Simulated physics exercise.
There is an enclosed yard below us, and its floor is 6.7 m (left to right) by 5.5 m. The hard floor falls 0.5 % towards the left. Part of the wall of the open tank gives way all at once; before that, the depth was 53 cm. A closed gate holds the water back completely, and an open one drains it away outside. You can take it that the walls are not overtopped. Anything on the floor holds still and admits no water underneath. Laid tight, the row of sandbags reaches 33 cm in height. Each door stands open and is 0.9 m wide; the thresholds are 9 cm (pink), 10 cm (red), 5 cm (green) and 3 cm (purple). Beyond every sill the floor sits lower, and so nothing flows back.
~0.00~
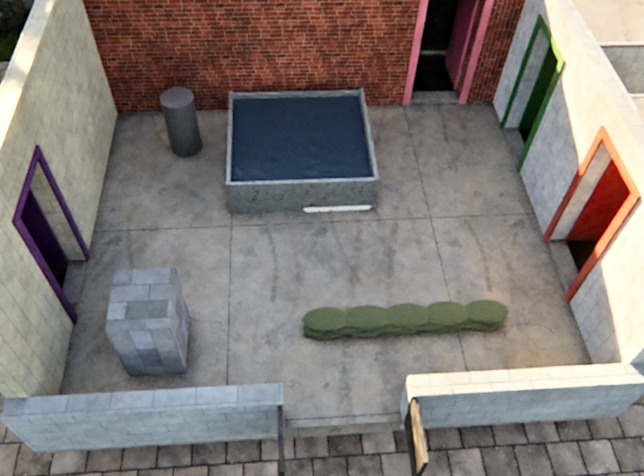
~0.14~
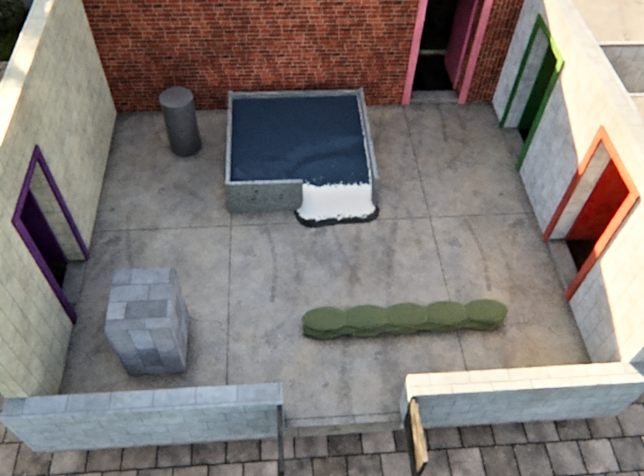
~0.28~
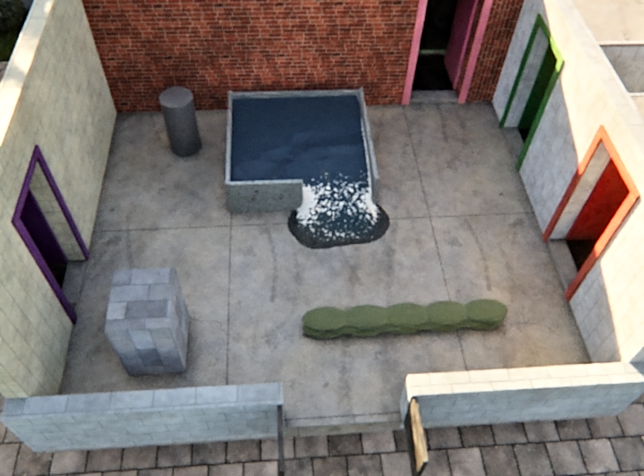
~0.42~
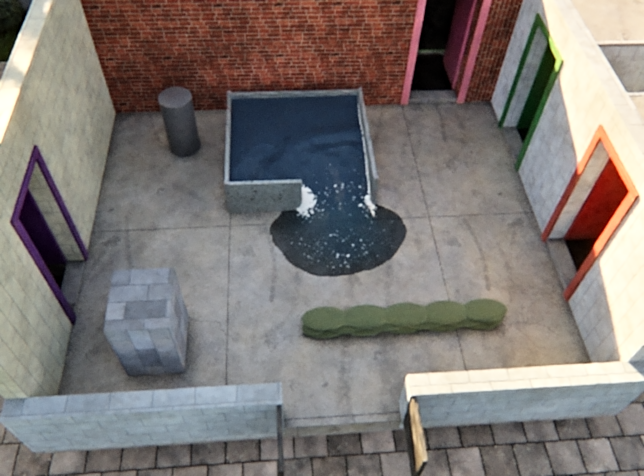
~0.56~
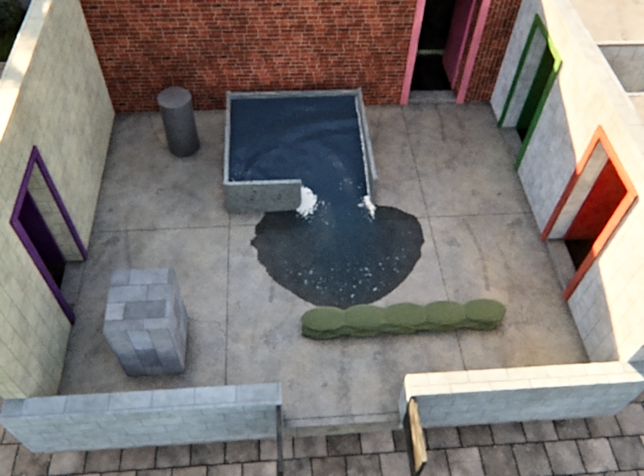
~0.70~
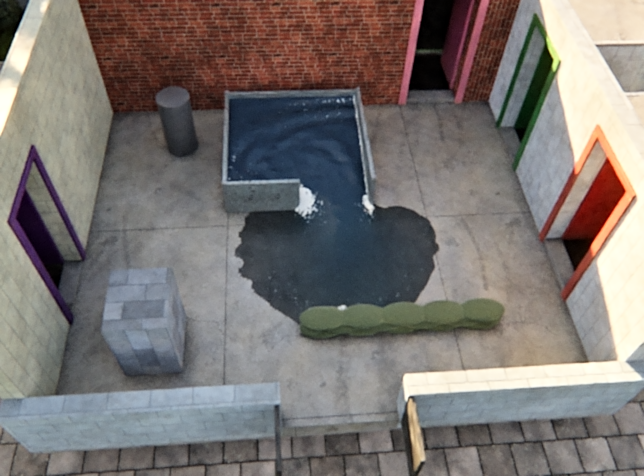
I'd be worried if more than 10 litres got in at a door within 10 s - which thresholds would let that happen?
Door by door: The pink door would not; the red door would; the green door would not; the purple door would.
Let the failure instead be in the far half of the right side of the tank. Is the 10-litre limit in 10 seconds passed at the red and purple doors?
For red, too little; for purple, too little.
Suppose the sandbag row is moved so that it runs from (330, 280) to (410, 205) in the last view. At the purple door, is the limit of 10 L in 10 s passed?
So purple goes beyond.
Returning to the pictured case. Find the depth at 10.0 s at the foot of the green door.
About 3.5 cm deep.
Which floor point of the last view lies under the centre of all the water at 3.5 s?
At roughly (319, 227).
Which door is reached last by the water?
I'd say the pink one.
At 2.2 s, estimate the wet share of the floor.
I'd say around 25 %.
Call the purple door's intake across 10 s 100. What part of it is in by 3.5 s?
Roughly 0%.
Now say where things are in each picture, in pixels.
The first picture shows the open tank at (300, 138) is whole and still, 53 cm deep.
In the second picture, the front is at (302, 218), 0.6 m from the gap at (337, 197); 0.3 m2 of floor is under water; 53 cm left at the back of the open tank.
In the third picture, the front is at (312, 243), 0.8 m from the gap at (337, 198); 0.8 m2 of floor is under water; 53 cm left at the back of the open tank.
In the fourth picture, water pours out at (336, 199) and has run 1.2 m, to (318, 270); typically 7 cm deep outside, 53 cm at the open tank's back.
In the fifth picture, the front is at (333, 306), 1.8 m from the gap at (336, 199); 2.8 m2 of floor is under water; 53 cm left at the back of the open tank.
In the sixth picture, water pours out at (334, 198) and has run 2.1 m, to (395, 313); typically 4 cm deep outside, 50 cm at the open tank's back.
After 1.4 s water covers 20 % of the floor and is deepest (32 cm) near (346, 210); pink door not reached, red door not reached, green door not reached, purple door not reached.
After 2.2 s water covers 25 % of the floor and is deepest (30 cm) near (358, 300); pink door not reached, red door 13 cm at the sill, 2 L in, green door not reached, purple door not reached.
After 3.5 s water covers 45 % of the floor and is deepest (20 cm) near (346, 312); pink door not reached, red door 20 cm at the sill, 67 L in, green door 1 cm at the sill, 0 L in, purple door 4 cm at the sill, 0 L in.
After 6.0 s water covers 75 % of the floor and is deepest (14 cm) near (346, 312); pink door 7 cm at the sill, 0 L in, red door 13 cm at the sill, 113 L in, green door 3 cm at the sill, 0 L in, purple door 7 cm at the sill, 27 L in.
After 10.0 s water covers 90 % of the floor and is deepest (10 cm) near (208, 113); pink door 6 cm at the sill, 0 L in, red door 7 cm at the sill, 120 L in, green door 3 cm at the sill, 0 L in, purple door 5 cm at the sill, 53 L in.
